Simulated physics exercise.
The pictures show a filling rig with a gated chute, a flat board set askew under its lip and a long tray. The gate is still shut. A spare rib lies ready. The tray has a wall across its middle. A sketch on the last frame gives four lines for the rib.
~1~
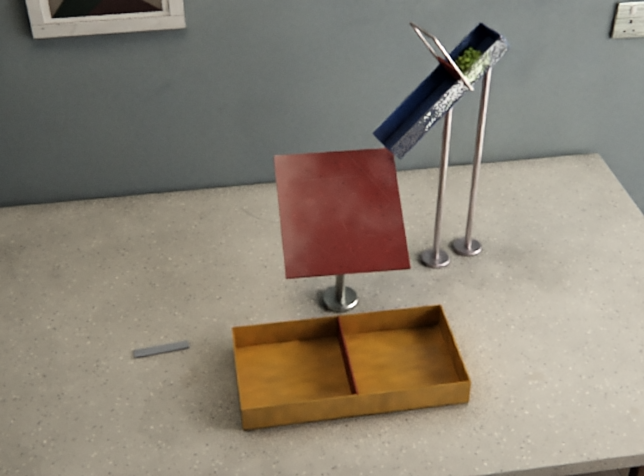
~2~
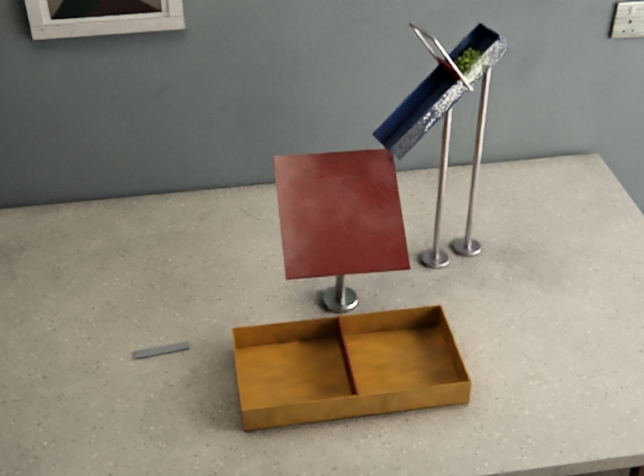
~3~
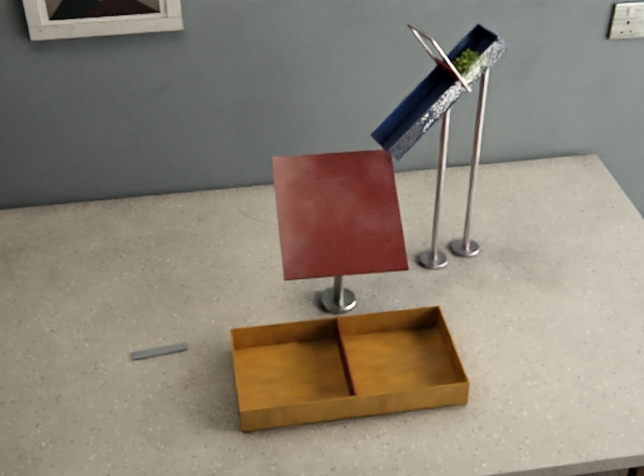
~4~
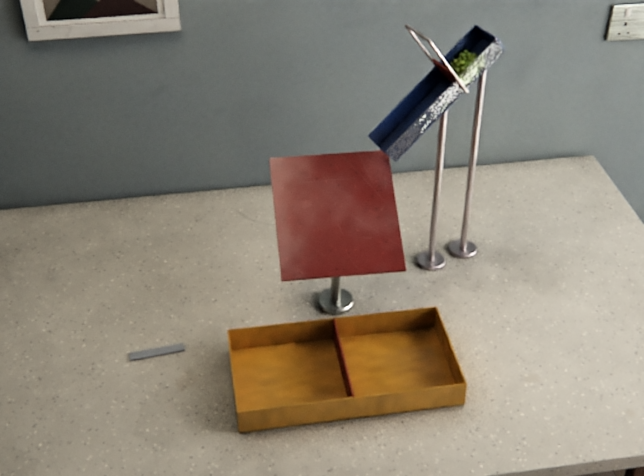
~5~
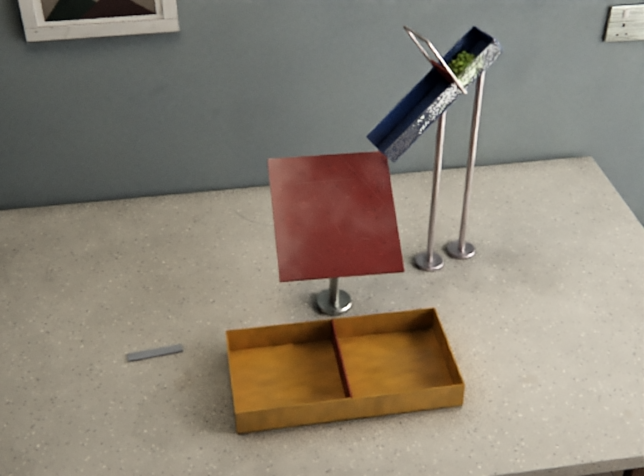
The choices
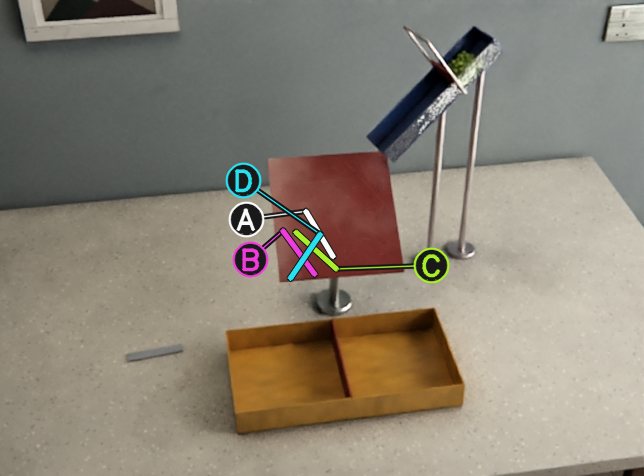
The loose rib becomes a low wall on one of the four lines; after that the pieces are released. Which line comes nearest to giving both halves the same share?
B beats the others.
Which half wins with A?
The right half.
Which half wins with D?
Left.
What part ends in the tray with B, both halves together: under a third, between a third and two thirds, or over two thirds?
Line B gives over two thirds.
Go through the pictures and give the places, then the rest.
Load behind the gate (466, 67), dried peas; lip of the chute (391, 152), sloping fairly steeply, in the first frame.
Middle of the board (341, 211), tilted fairly steeply; middle of its low edge (349, 274); of its high edge (333, 152), in the second frame.
Front corners of the tray (241, 411) and (469, 383); front end of its middle wall (356, 396); gate still shut (446, 67), in the third frame.
Middle of the load (461, 70); lip (386, 154), in the fourth frame.
Middle of the load (459, 71); lip (385, 155), in the fifth frame.
On the marked copy, line A from (305, 211) to (333, 256); line B from (282, 230) to (314, 274); line C from (295, 232) to (336, 268); line D from (320, 234) to (290, 278).
Choosing A, of what is caught, about a tenth in the left half, almost all in the right.
Choosing B, of what is caught, roughly half in the left half, roughly half in the right.
Choosing C, of what is caught, about a tenth in the left half, almost all in the right.
Choosing D, of what is caught, almost all in the left half, about a tenth in the right.
